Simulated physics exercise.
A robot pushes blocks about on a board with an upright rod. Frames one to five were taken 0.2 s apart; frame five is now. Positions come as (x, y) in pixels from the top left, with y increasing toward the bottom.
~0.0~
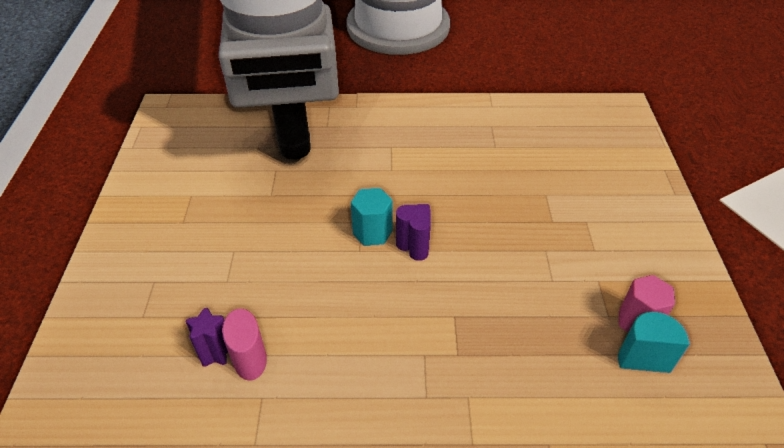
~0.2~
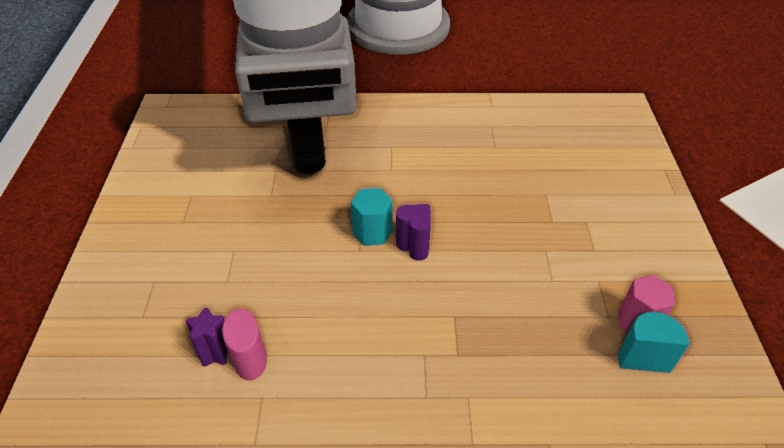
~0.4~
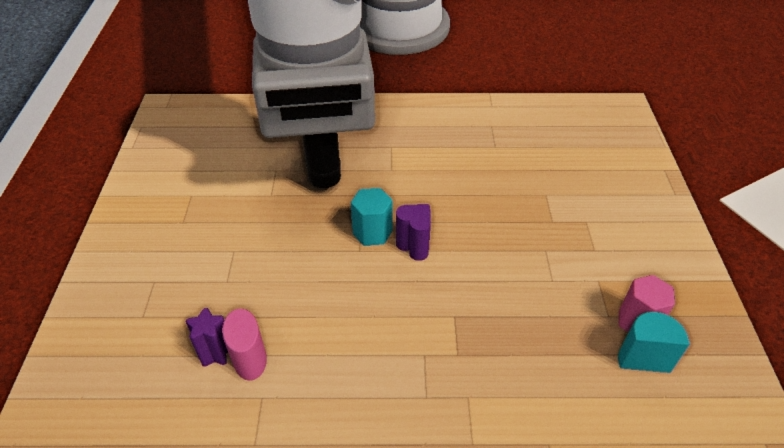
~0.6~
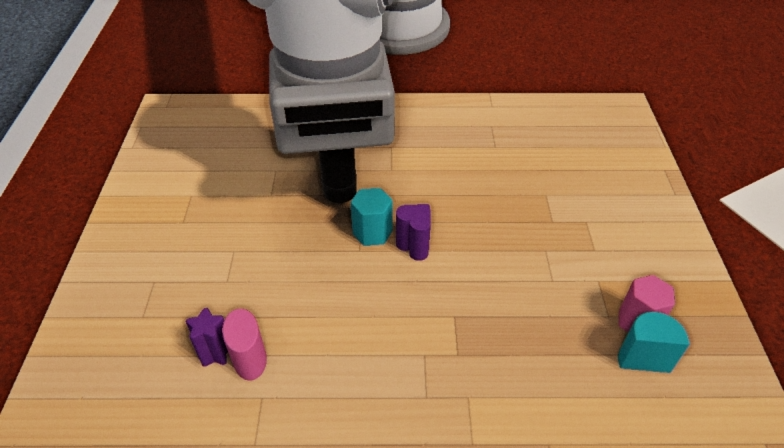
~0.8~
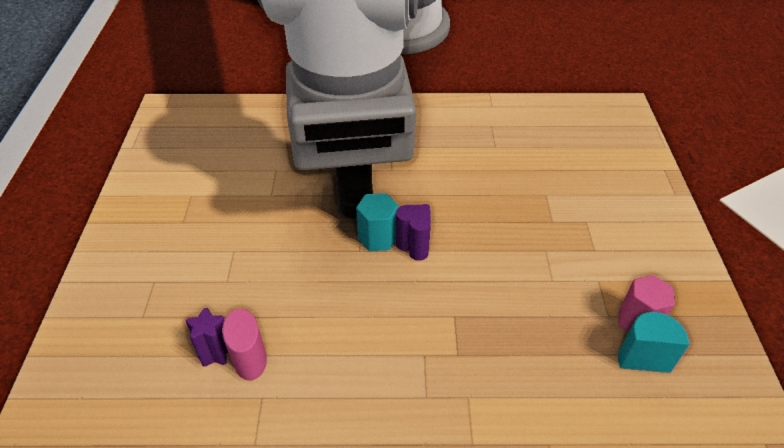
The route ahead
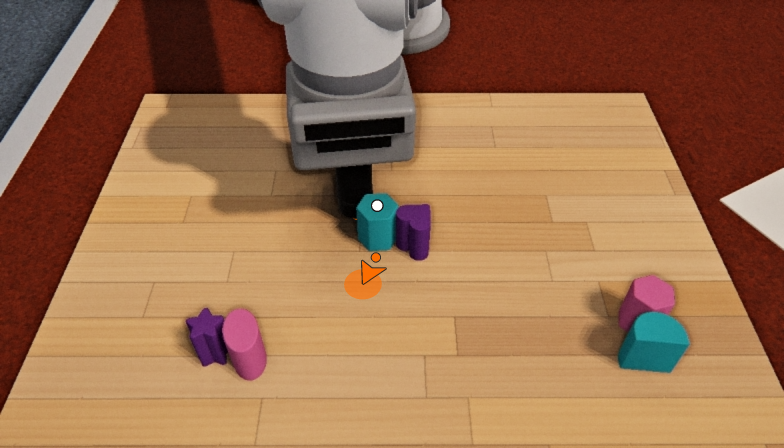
The clip opens on a wooden board with teal, purple and pink blocks in three pairs, a robot arm holding its black rod near the top left. The arm moves steadily down and to the right toward the middle pair, then nudges the turquoise hexagon slightly toward the purple heart.
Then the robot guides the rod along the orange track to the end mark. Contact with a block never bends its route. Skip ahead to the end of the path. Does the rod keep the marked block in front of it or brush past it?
Beside or behind it.
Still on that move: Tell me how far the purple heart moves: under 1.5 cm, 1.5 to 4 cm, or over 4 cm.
The block winds up 1.5 to 4 cm from where it is now.
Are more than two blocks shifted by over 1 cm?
No - that is not the case.
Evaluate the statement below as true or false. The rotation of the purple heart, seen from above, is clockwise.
The statement is incorrect.
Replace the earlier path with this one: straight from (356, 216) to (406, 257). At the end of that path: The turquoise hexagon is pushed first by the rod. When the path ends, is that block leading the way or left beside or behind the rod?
When the path is over, you would find the turquoise hexagon still in front of the rod.
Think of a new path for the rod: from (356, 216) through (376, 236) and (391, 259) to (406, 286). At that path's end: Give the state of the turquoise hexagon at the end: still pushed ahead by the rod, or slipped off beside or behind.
The block stays ahead.
Path on the board, from (356, 216) by way of (373, 235) and (376, 259) to (363, 284); the dot is on the turquoise hexagon.
On the path given first. Halfway along, rod (376, 239); turquoise hexagon (404, 238), turned 10° anticlockwise; purple heart (442, 227), turned 65° anticlockwise.
At the end, rod (363, 276); turquoise hexagon (409, 249), turned 55° anticlockwise; purple heart (443, 227), turned 65° anticlockwise.
